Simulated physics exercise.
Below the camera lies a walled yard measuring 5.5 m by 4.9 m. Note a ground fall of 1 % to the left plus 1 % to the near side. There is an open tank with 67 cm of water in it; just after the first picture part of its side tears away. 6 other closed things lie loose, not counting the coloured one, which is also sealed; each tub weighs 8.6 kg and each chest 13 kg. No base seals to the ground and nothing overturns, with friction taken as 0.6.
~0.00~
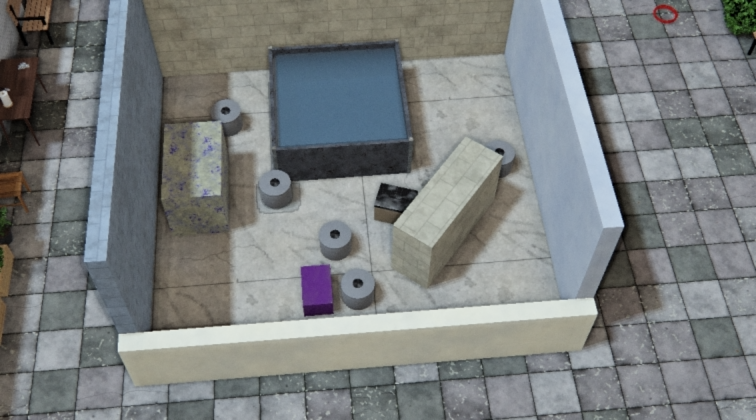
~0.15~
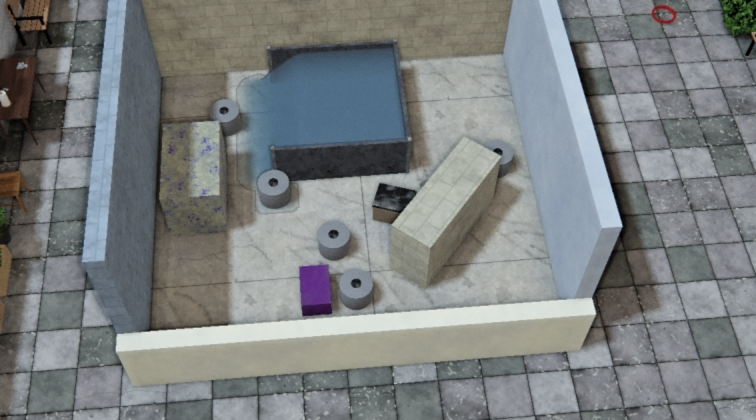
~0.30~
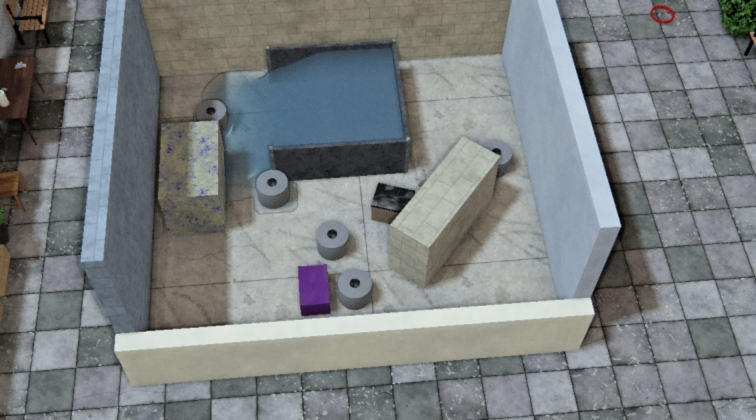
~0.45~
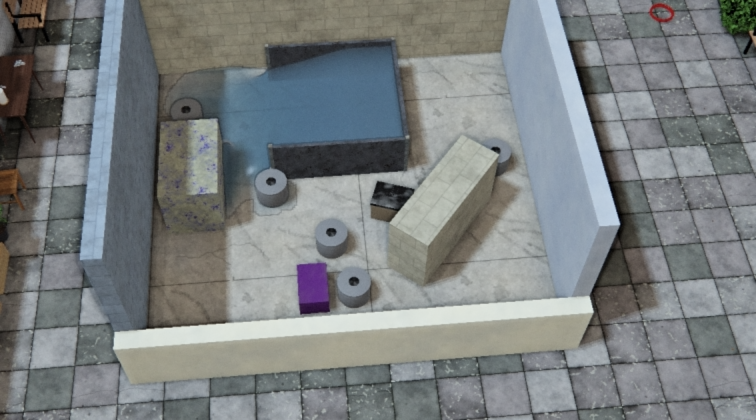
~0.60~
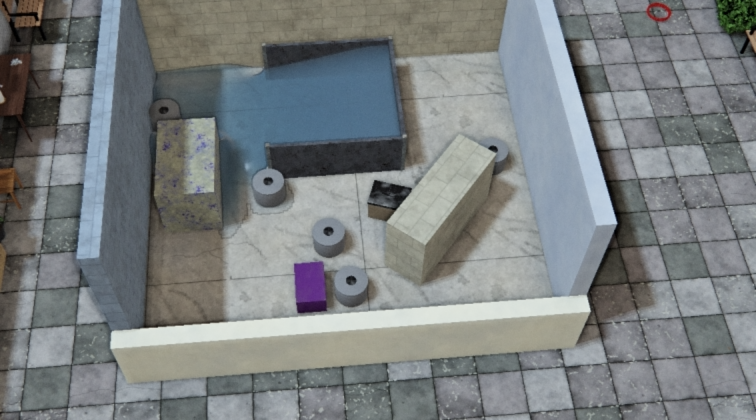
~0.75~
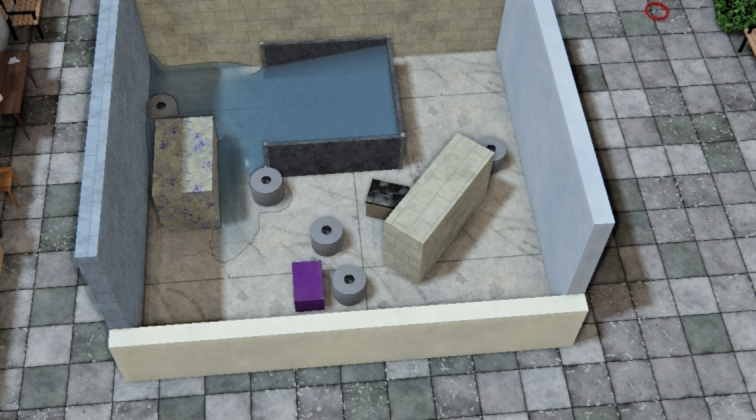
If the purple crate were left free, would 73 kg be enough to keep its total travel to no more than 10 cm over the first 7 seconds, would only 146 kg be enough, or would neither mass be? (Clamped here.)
Honestly, the lighter one cuts it.
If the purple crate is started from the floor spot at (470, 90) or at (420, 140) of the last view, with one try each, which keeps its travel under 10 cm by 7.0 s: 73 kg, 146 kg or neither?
Light one suffices, then light one suffices.
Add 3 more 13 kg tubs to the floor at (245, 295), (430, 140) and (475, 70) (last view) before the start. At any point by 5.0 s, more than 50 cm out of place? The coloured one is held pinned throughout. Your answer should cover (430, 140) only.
It is under.
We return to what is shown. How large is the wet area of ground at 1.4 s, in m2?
I'd estimate close to 11.0 m2.
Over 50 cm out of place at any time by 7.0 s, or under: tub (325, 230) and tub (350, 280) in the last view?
The first is over the limit, the second within the limit.
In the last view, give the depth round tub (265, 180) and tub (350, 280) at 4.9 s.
2 and 7 cm.
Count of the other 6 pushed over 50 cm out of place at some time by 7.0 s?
By my count, 3.
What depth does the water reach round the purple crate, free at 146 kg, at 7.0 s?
Around 12 cm.
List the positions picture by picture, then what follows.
In the first picture, the purple crate at (317, 284) rests on the ground; water covers 3.8 m2; 0 of 7 have shifted.
In the second picture, the purple crate at (315, 284) rests on the ground; water covers 4.9 m2; 0 of 7 have shifted.
In the third picture, the purple crate at (314, 284), on the bottom; water covers 5.9 m2; 1 of 7 have shifted.
In the fourth picture, the purple crate at (313, 282) rests on the ground; water covers 6.9 m2; 1 of 7 have shifted.
In the fifth picture, the purple crate at (310, 282) rests on the ground; 7.5 m2 under water; 1 of 7 have shifted.
In the sixth picture, the purple crate at (308, 280) rests on the ground; 7.9 m2 under water; 1 of 7 have shifted.
After 1.4 s the purple crate would be 0 cm from its start with 73 kg and 0 cm from its start with 146 kg; 2 cm of water round it then.
After 3.1 s the purple crate would be 0 cm from its start with 73 kg and 0 cm from its start with 146 kg; 9 cm of water round it then.
After 4.9 s the purple crate would be 2 cm from its start with 73 kg and 0 cm from its start with 146 kg; 10 cm of water round it then.
After 7.0 s the purple crate would be 2 cm from its start with 73 kg and 0 cm from its start with 146 kg; 12 cm of water round it then.
